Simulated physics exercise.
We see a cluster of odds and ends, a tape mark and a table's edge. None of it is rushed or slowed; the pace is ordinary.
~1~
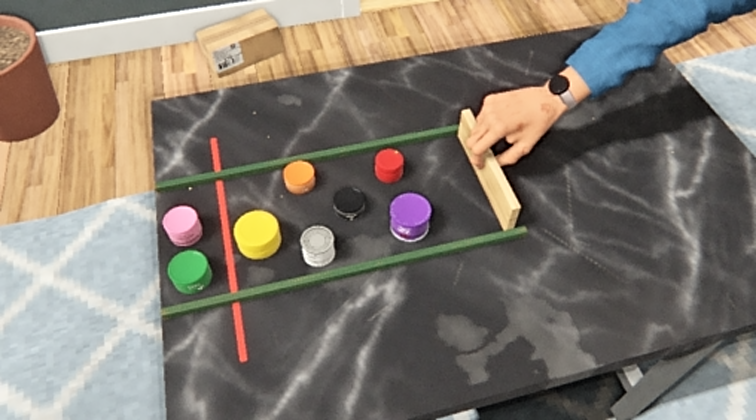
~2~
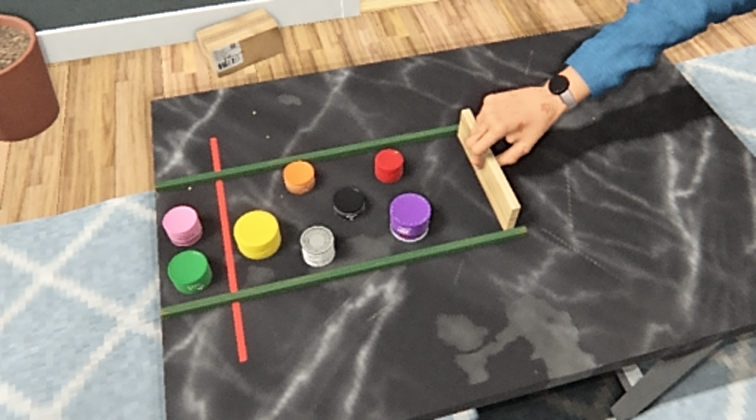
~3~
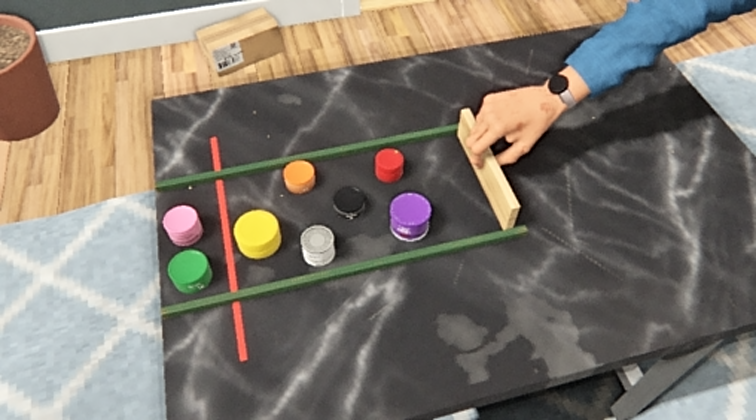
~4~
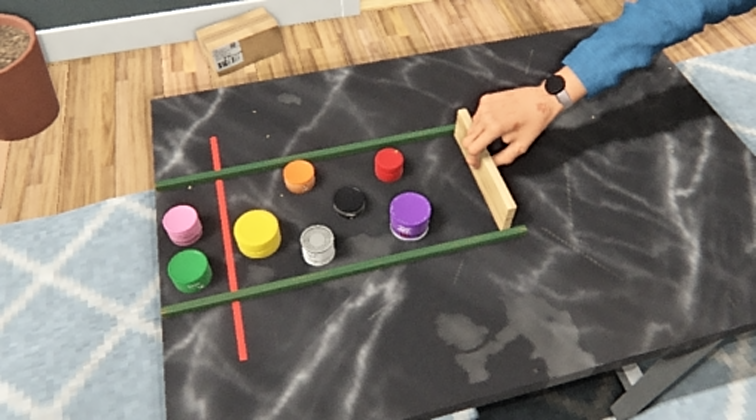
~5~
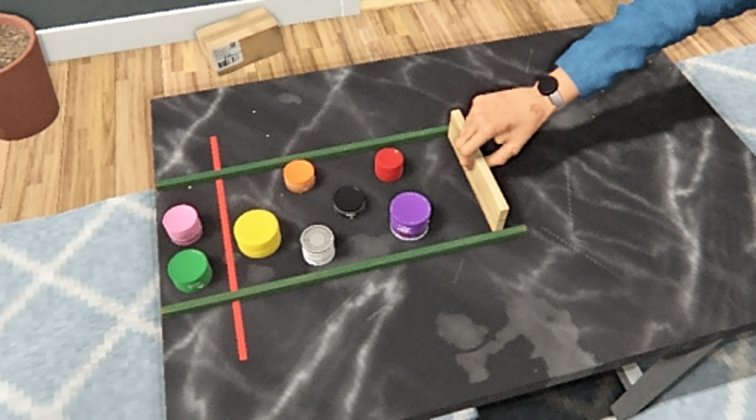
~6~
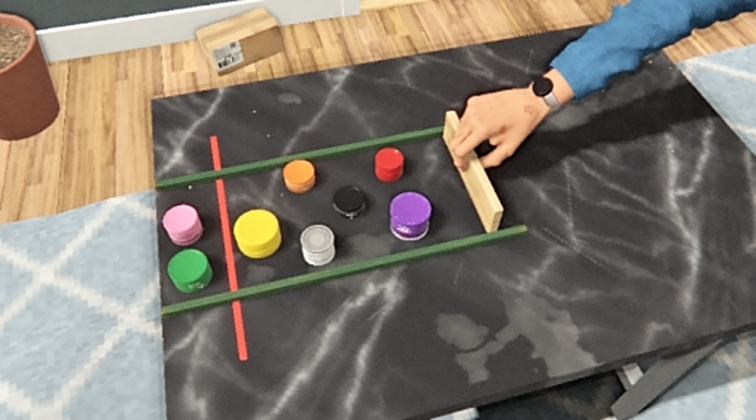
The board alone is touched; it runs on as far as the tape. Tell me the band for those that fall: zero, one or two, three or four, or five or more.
Fallen: A lone one or a pair.
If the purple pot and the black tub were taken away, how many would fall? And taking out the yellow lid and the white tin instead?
That gives 0 for the first pair taken away and 0 for the second.
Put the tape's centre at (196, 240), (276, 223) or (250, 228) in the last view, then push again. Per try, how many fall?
Going through each try, you'd get 4, 0 and 0.
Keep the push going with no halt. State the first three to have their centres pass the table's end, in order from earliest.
The pink tub, the green tub, then the yellow lid.
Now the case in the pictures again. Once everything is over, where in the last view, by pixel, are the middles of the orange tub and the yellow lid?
Orange tub at about (184, 193), yellow lid at about (172, 241).
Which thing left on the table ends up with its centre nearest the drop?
That would be the yellow lid.
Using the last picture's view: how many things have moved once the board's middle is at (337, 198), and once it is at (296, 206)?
The count is 5 at the first point and 6 at the second.
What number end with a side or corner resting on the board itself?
3 are in contact with it.
Soon after, none off yet; pink tub at rest near (183, 225); green tub at rest near (191, 271); yellow lid at rest near (258, 234).
Then, none off yet; pink tub at rest near (183, 225); green tub at rest near (191, 271); yellow lid moving near (251, 234).
By the end, the number that fall off is one or two; fallen, green tub and pink tub.
